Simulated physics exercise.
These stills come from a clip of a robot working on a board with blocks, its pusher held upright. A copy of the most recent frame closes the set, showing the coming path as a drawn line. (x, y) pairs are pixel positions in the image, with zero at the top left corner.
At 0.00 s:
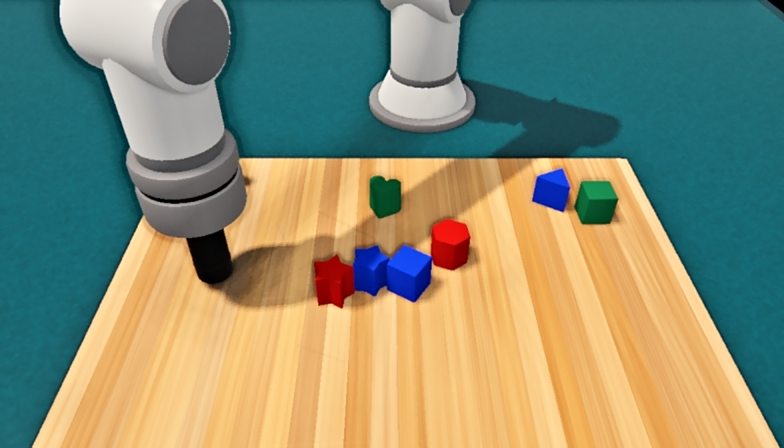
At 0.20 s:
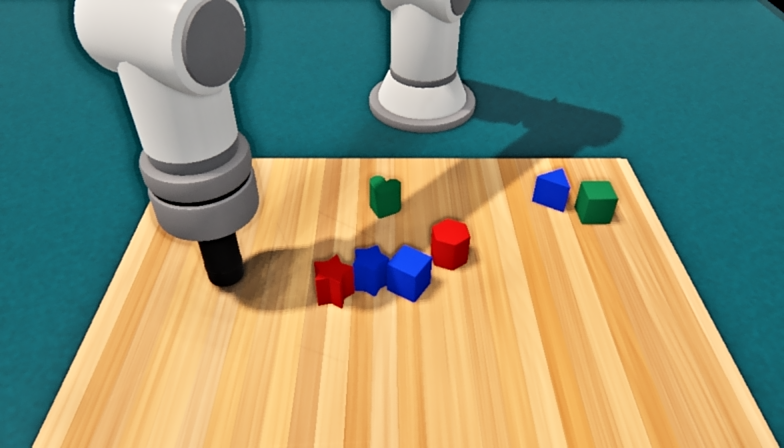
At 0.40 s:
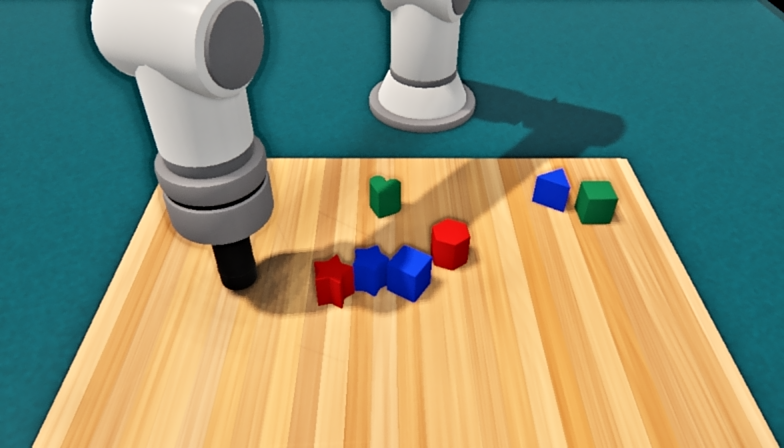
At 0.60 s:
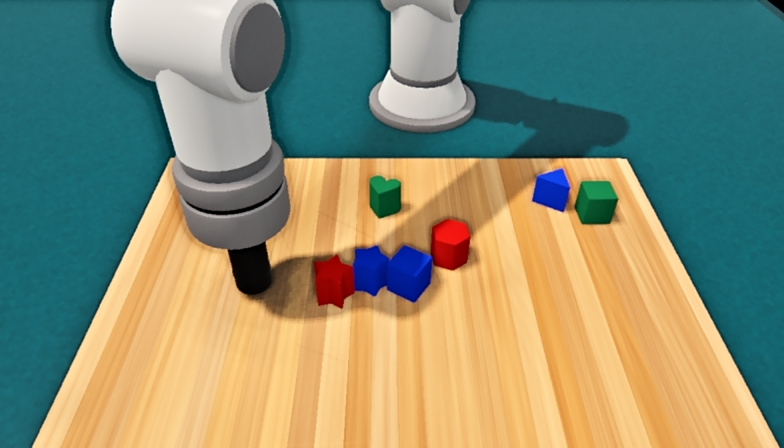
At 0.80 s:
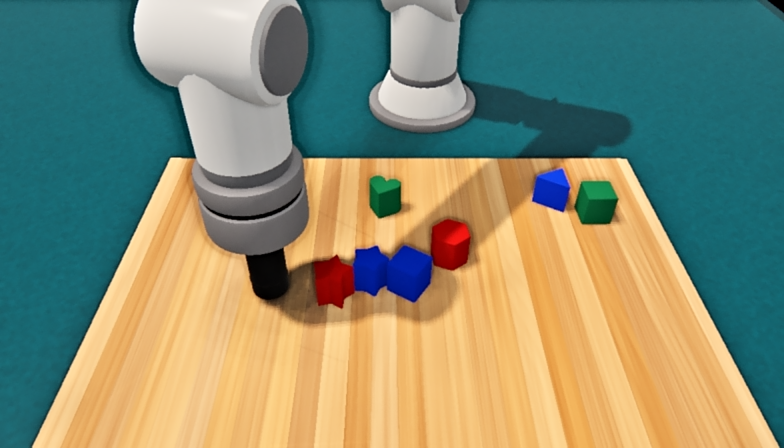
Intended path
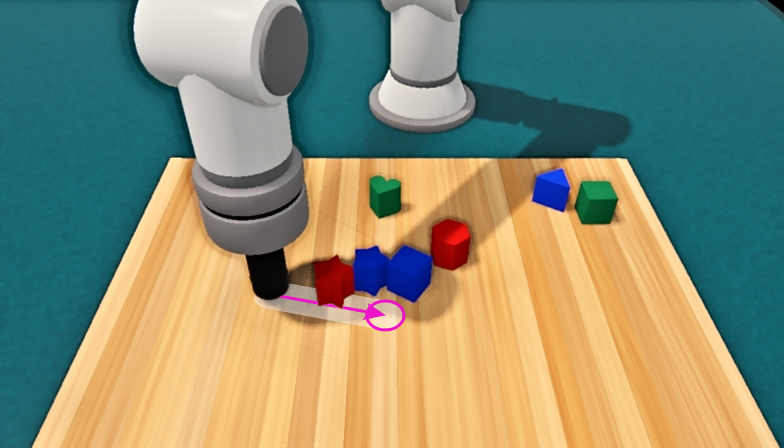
On a wooden board set against a teal surface, a robot arm holds its black pusher tip down at the left, near a row of red and blue blocks. The arm slides a short way right, closing toward the red star-shaped block, while all the blocks stay still.
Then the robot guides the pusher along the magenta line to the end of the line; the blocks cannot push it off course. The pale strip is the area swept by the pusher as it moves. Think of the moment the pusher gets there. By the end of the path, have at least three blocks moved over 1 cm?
Short answer: Yes.
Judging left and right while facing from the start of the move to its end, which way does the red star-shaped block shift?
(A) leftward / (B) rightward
A - leftward.
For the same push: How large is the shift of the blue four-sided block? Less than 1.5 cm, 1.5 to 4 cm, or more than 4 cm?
The middle band: 1.5 to 4 cm.
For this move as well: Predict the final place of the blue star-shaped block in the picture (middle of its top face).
Expect it around (393, 242).
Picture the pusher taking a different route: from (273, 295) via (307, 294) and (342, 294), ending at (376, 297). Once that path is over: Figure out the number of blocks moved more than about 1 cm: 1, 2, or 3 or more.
Here I'd predict at least three blocks moving more than 1 cm.
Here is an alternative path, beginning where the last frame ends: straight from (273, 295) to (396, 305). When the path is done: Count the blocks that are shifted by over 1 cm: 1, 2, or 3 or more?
Total: Three-plus.
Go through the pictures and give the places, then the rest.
The first picture shows tip of the pusher (216, 272), middles of tops, red star-shaped block (332, 268), blue star-shaped block (370, 256), blue four-sided block (410, 260).
The second picture shows pusher (227, 275), nothing pushed.
The third picture shows pusher (240, 278), nothing pushed.
The fourth picture shows pusher (255, 283), nothing pushed.
The fifth picture shows pusher (271, 287), red star-shaped block (332, 268), blue star-shaped block (370, 256), blue four-sided block (410, 260).
The line goes in a line from (273, 295) to (385, 315).
What follows on the original path. One third of the way, pusher (309, 294); red star-shaped block (339, 269).
Two thirds of the way, pusher (347, 301); red star-shaped block (373, 268), turned 30° anticlockwise; blue star-shaped block (390, 248); blue four-sided block (421, 258).
At the end, pusher (385, 308); red star-shaped block (395, 265), turned 65° anticlockwise; blue star-shaped block (393, 242), turned 35° anticlockwise; blue four-sided block (428, 256).
